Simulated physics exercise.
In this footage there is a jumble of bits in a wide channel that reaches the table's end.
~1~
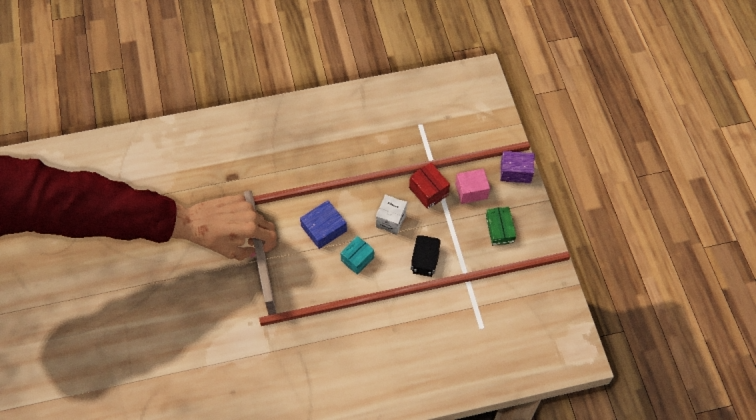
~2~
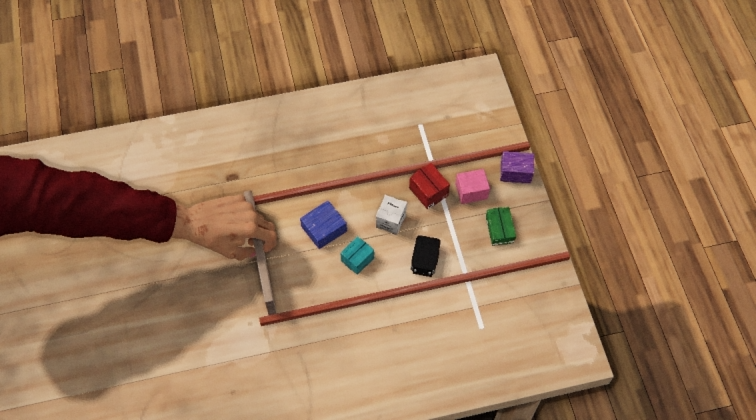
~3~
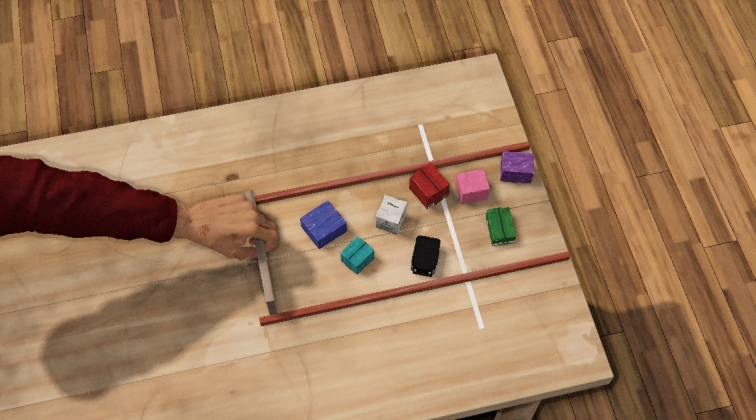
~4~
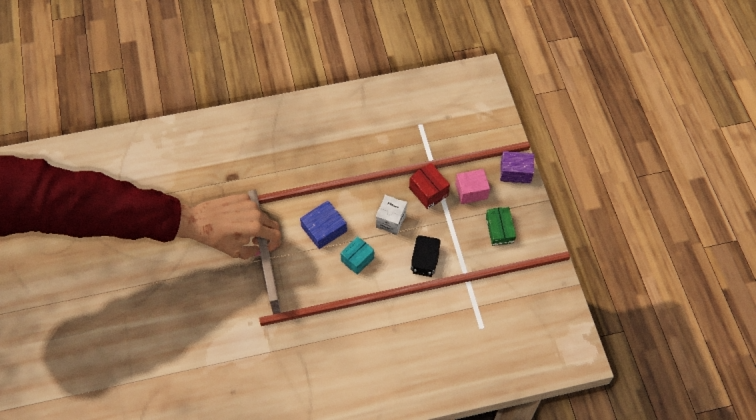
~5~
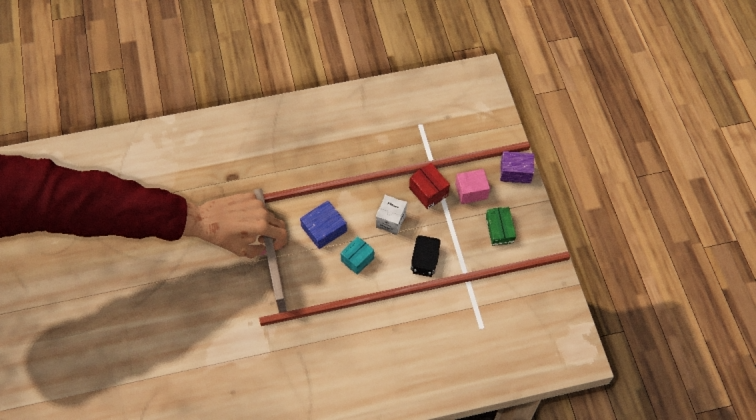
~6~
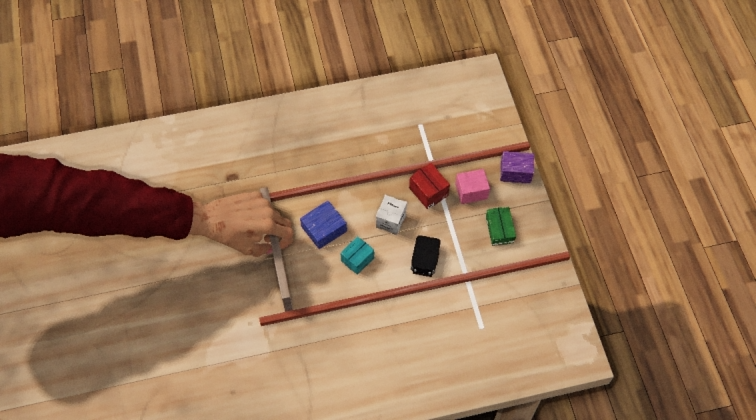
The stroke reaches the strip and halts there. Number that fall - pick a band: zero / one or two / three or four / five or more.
Band: Zero.
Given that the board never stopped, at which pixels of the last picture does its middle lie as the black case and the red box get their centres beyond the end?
First it's close to (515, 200), next close to (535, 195).
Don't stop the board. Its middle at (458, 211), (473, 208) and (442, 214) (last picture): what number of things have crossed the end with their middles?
In order: 1, 1, 0.
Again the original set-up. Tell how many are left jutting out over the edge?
I make it 1.
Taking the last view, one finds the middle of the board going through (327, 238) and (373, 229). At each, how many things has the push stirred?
Answer - first 1, then 4.
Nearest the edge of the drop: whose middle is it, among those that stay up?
That would be the purple block.
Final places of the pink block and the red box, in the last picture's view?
In the last view, the middles sit near (508, 173) and near (454, 173).
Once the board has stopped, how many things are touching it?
That comes to 3.
A little later, none off yet; purple block at rest near (517, 167); green box at rest near (501, 226); pink block at rest near (472, 187).
When it is over, the number that fall off is zero.
